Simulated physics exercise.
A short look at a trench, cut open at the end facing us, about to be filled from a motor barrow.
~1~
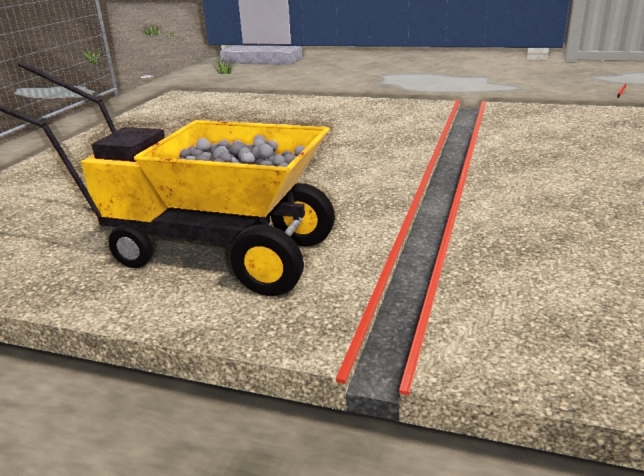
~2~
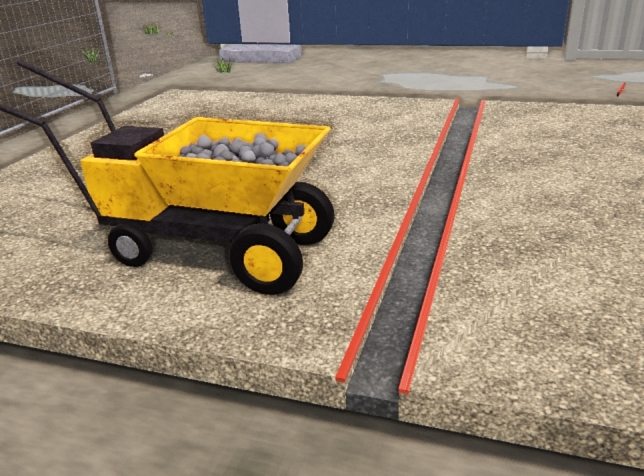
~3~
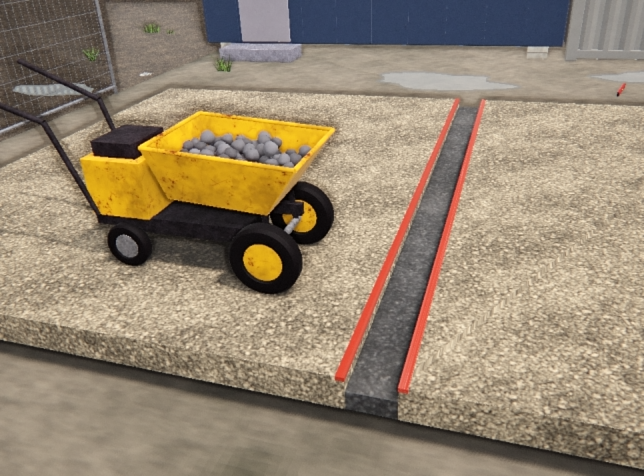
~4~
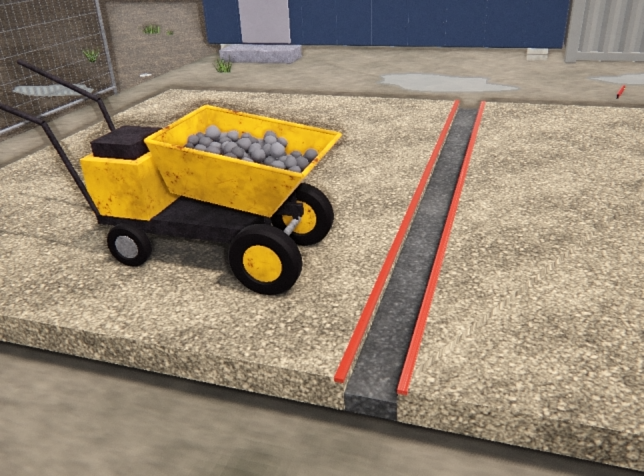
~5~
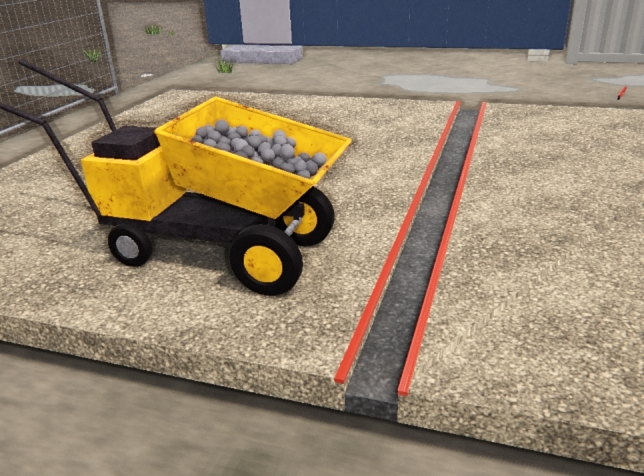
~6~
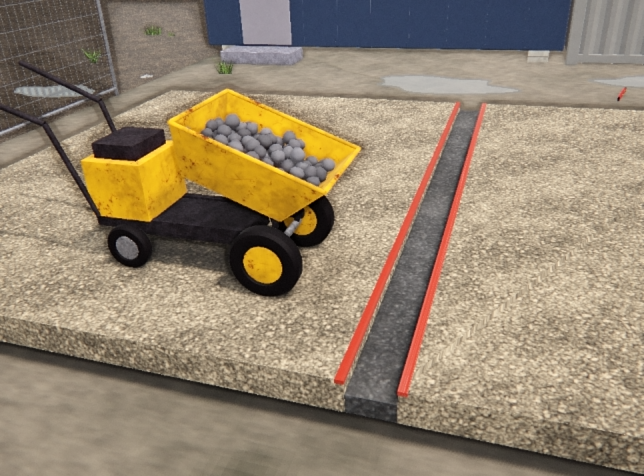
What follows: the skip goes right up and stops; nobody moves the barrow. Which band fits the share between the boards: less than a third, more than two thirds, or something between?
It catches from one third to two thirds.
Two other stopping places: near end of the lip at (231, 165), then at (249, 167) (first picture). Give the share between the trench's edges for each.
In turn 20 and 30 in a hundred.
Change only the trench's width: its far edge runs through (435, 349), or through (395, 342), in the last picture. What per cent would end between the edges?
First some 70, then 30 per cent.
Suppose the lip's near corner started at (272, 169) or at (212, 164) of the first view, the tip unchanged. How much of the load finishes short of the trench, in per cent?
About 10 and 60 per cent.
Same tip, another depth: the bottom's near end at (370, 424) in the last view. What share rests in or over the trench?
It comes to 80 per cent or so.
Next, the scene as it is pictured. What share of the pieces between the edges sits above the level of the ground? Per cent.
Near 55 %.
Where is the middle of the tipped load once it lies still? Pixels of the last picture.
Close to (414, 282).
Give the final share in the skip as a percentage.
It comes to 25 per cent or so.
Shortly afterwards, skip tipped steeply; the whole lot in the skip.
Next, skip tipped right over; the bulk in the skip; near a quarter in or heaped over the trench; only a few beyond it; only a few falling.
Some moments later, skip tipped right over; near a third in the skip; near half in or heaped over the trench; near a quarter beyond it.
In the end, skip tipped right over; near a quarter in the skip; only a few short of the trench; near half in or heaped over the trench; near a quarter beyond it.
